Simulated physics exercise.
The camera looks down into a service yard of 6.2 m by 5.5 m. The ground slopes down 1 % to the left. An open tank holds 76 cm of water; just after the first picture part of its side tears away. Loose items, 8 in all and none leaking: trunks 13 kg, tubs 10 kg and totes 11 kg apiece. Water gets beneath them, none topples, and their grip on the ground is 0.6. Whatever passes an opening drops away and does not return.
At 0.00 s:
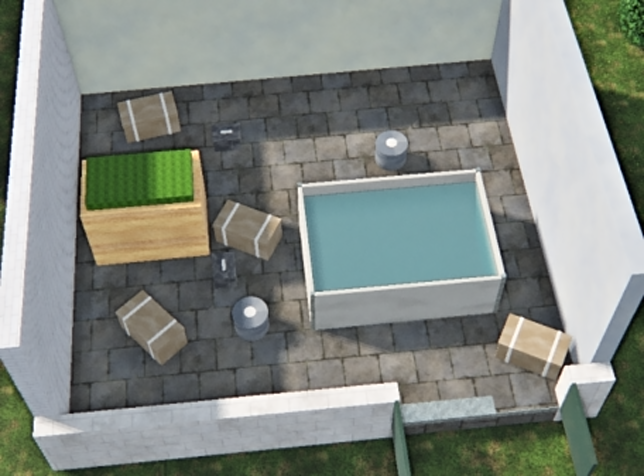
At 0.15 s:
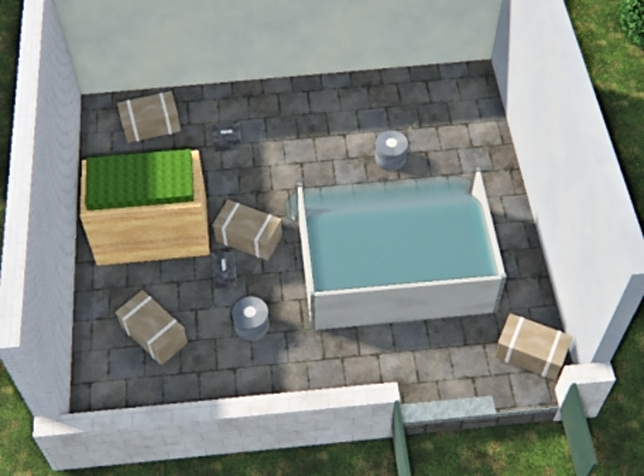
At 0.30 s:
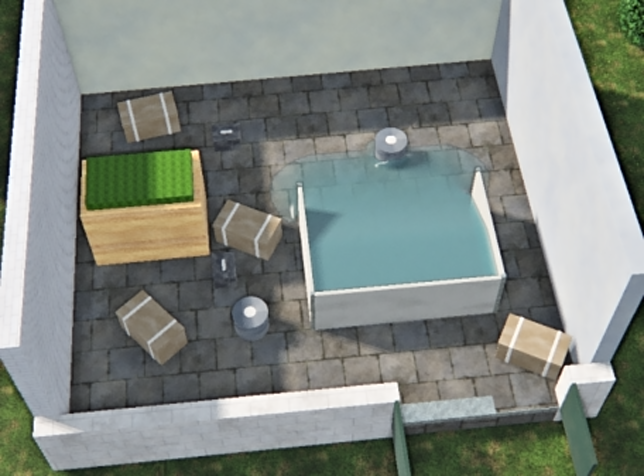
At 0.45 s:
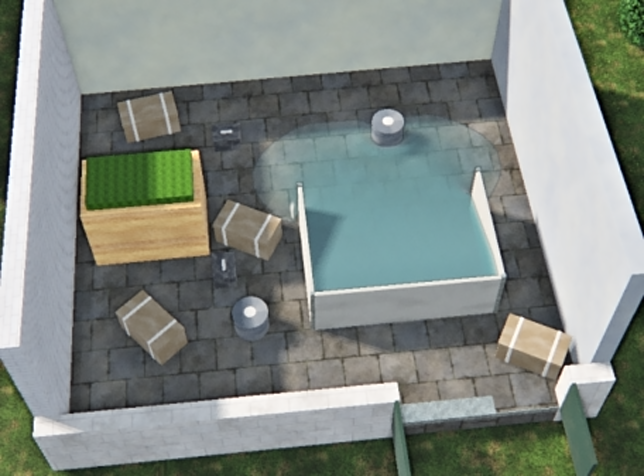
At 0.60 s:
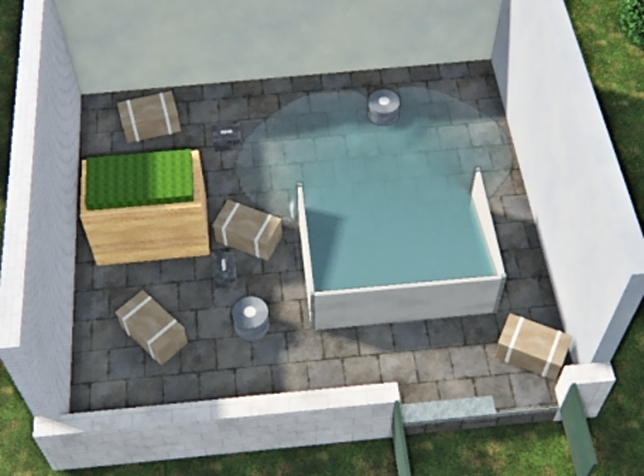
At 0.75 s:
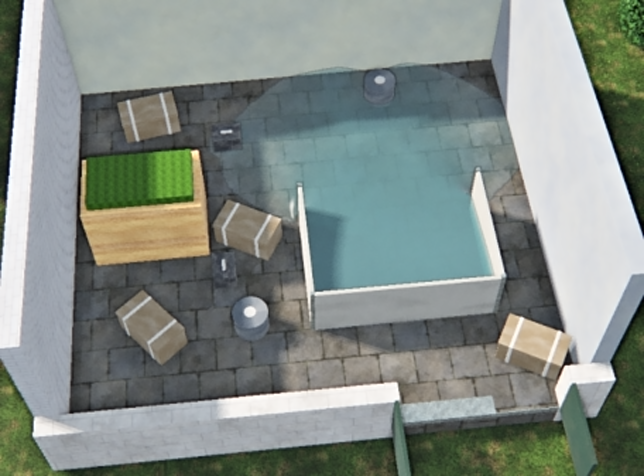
The clip shows a walled paved yard with a tank of water, boxes and round tubs; the tank's back side opens, water spreads across the paving toward the far wall, and one tub slides backward while the other objects stay put.
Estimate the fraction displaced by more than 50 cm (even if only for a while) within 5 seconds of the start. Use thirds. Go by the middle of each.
It is between one and two thirds.
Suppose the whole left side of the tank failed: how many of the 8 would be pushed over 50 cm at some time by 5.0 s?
In that case 6 of them.
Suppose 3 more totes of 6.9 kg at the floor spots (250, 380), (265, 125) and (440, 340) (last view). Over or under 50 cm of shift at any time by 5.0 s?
In turn: Less, more, short of it.
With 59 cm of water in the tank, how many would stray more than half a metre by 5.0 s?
Then 4.
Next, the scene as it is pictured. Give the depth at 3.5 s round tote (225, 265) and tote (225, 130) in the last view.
About 0 and 24 cm.
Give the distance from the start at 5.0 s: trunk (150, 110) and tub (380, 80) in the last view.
In turn: 120 cm, 100 cm.
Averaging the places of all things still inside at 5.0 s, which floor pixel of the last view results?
At about (212, 247).
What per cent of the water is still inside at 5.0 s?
About 98 per cent.
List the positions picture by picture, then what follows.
A tub at (392, 143), on the bottom; a trunk at (148, 108), on the bottom; 3.8 m2 under water; 0 of 8 have shifted, in the first frame.
A tub at (392, 143), on the bottom; a trunk at (148, 108) rests on the ground; water covers 5.3 m2; 0 of 8 have shifted, in the second frame.
A tub at (391, 140) rests on the ground, 5 cm from its start; a trunk at (148, 108) rests on the ground; water covers 6.9 m2; 1 of 8 have shifted, in the third frame.
A tub at (388, 121) rests on the ground, 38 cm from its start; a trunk at (148, 108), on the bottom; 8.9 m2 under water; 1 of 8 have shifted, in the fourth frame.
A tub at (384, 101) rests on the ground, 76 cm from its start; a trunk at (148, 108), on the bottom; water covers 11.2 m2; 1 of 8 have shifted, in the fifth frame.
A tub at (380, 80), on the bottom, 118 cm from its start; a trunk at (148, 108) rests on the ground; water covers 13.4 m2; 1 of 8 have shifted, in the sixth frame.
After 1.1 s 1 of 8 are over 50 cm from their spots; 1 afloat.
After 2.2 s 2 of 8 are over 50 cm from their spots; 2 afloat.
After 3.5 s 2 of 8 are over 50 cm from their spots; 3 afloat.
After 5.0 s 4 of 8 are over 50 cm from their spots, and 4 have been at some point; 3 afloat.
